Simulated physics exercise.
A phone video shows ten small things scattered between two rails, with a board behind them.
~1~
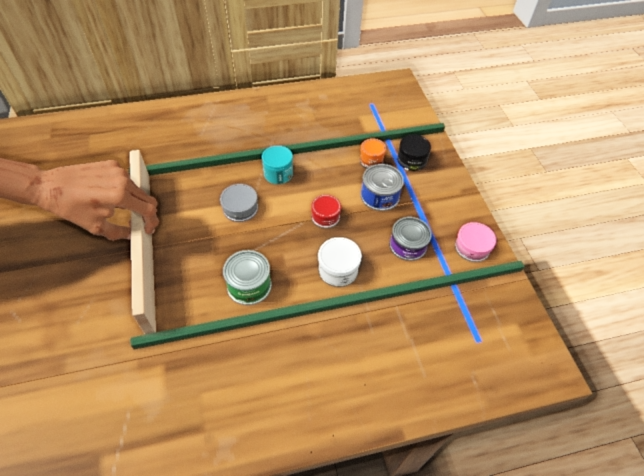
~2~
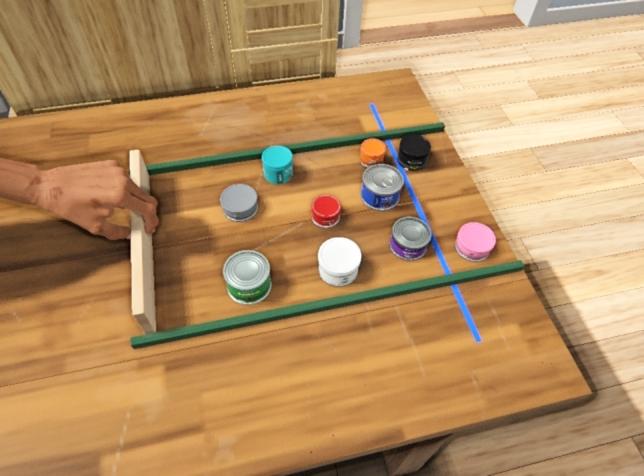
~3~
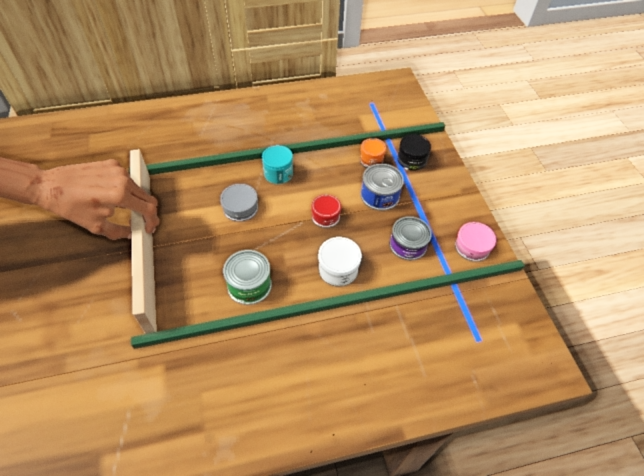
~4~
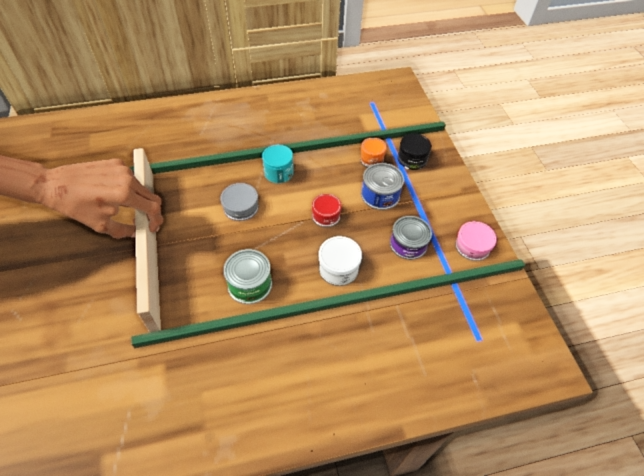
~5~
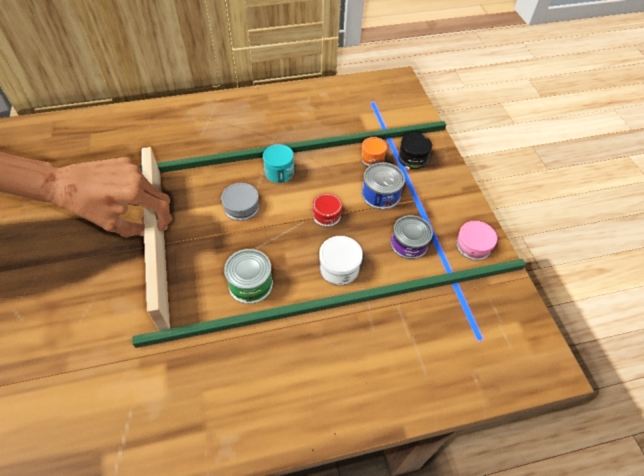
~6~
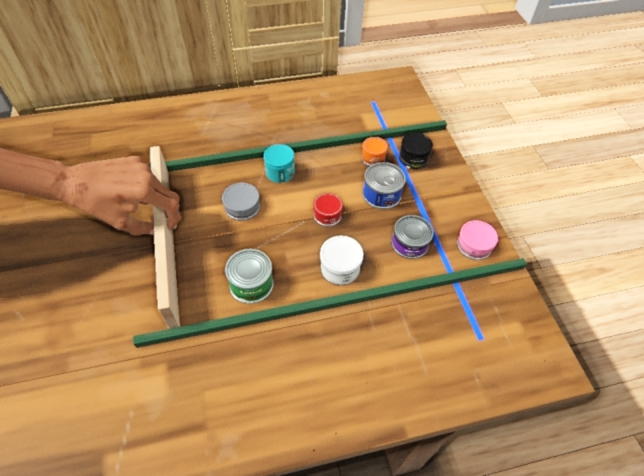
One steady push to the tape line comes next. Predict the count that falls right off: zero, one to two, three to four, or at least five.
The count is one to two.
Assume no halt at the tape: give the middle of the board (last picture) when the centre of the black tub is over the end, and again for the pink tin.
The middle would be close to (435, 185) and then close to (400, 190).
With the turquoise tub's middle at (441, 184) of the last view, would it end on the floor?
Turquoise tub: Gone.
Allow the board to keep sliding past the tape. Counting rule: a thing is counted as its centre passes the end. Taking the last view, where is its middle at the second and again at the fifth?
At (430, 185) for the second, at (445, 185) for the fifth.
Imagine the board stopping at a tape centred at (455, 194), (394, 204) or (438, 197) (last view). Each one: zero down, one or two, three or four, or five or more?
Taking the three places in turn, it would be at least five; zero; 3 or 4.
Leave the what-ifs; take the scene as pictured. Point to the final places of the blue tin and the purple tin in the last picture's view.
Blue tin: About (457, 176); purple tin: About (459, 209).
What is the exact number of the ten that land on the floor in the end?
The answer is exactly 1.
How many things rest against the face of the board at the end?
The answer is 4.
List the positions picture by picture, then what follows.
Pink tin (475, 243); black tub (414, 153); purple tin (410, 239); board (142, 235); tape (416, 202), in the first frame.
Black tub (414, 153); orange tin (372, 154), in the second frame.
Purple tin (410, 238); blue tin (382, 187), in the third frame.
Pink tin (475, 241); green tin (249, 277), in the fourth frame.
Black tub (415, 151); board (155, 232), in the fifth frame.
Pink tin (477, 240); black tub (415, 151); purple tin (412, 237); board (164, 231); tape (418, 200), in the sixth frame.
Soon after, none off yet; pink tin at rest near (477, 240); black tub at rest near (415, 151); purple tin at rest near (412, 237).
Then, none off yet; pink tin at rest near (477, 240); black tub at rest near (415, 151); purple tin moving near (418, 235).
Further on, none off yet; pink tin moving near (485, 238); black tub moving near (423, 151); purple tin moved about its own width near (433, 221).
By the end, the number that fall off is one or two; fallen, pink tin.
